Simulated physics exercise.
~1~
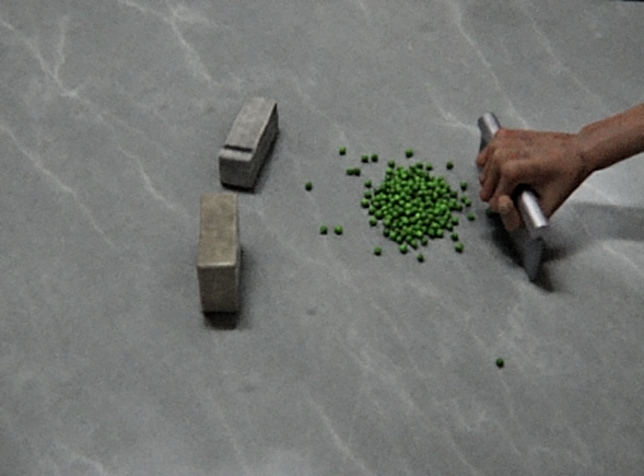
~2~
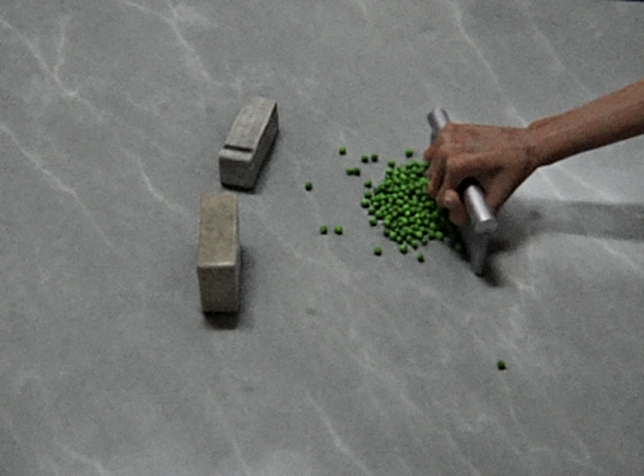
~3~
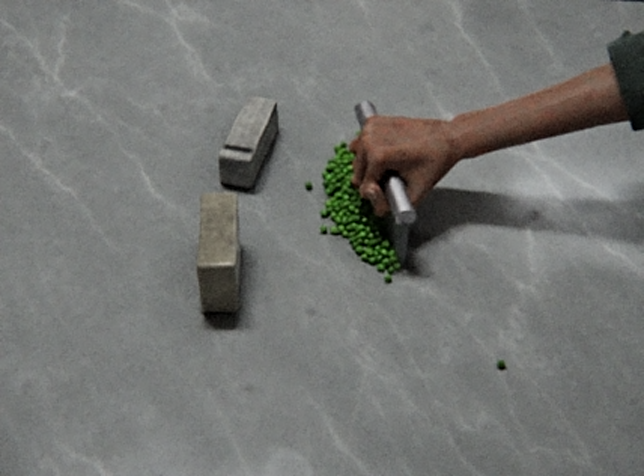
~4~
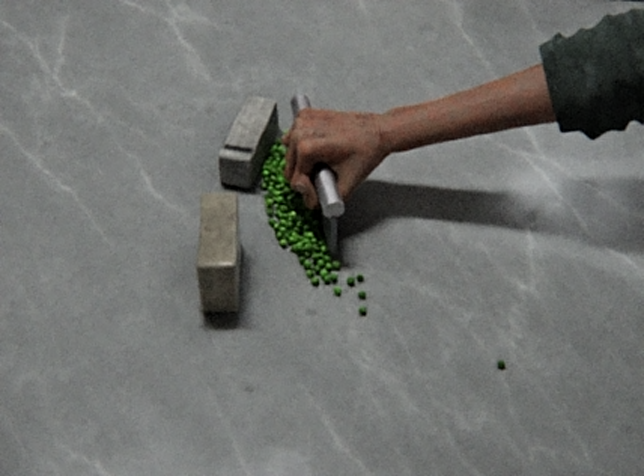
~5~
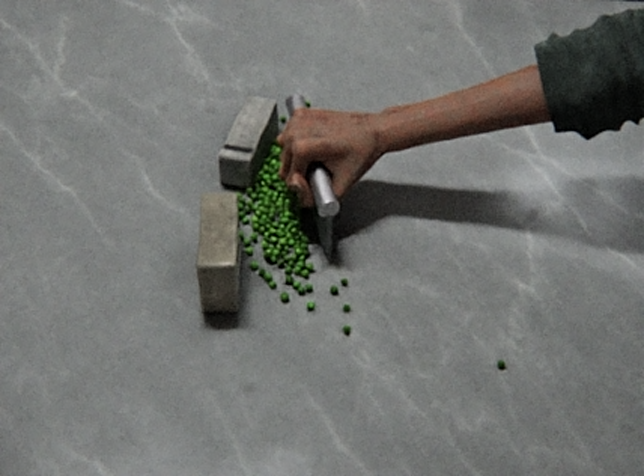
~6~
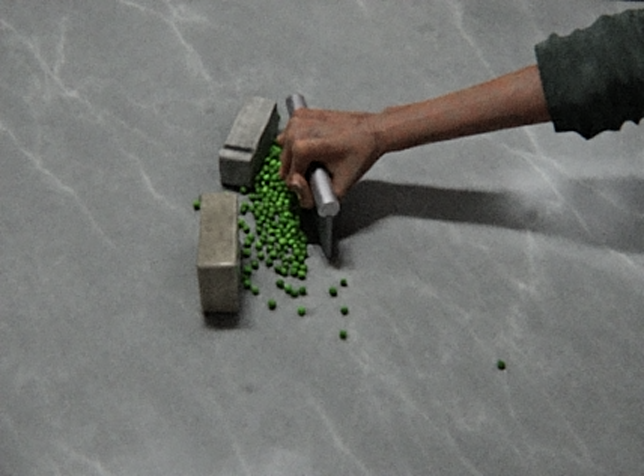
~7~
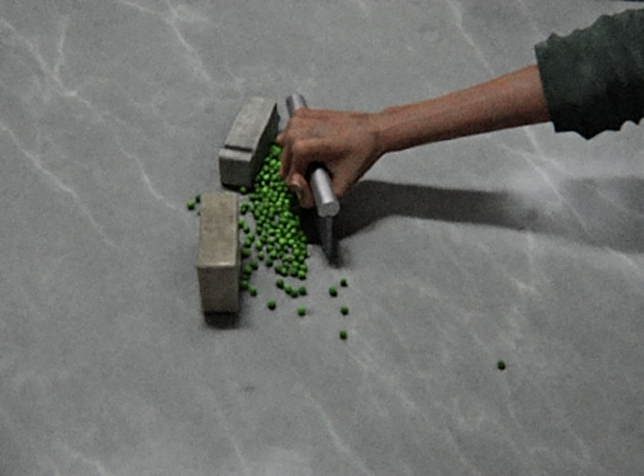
We see a hand push a pile of green peas leftwards across a grey marbled surface with a metal scraper, towards two upright blocks, then stop; most peas end bunched before the blocks, with only a few slipping into or through the gap or round the far block.
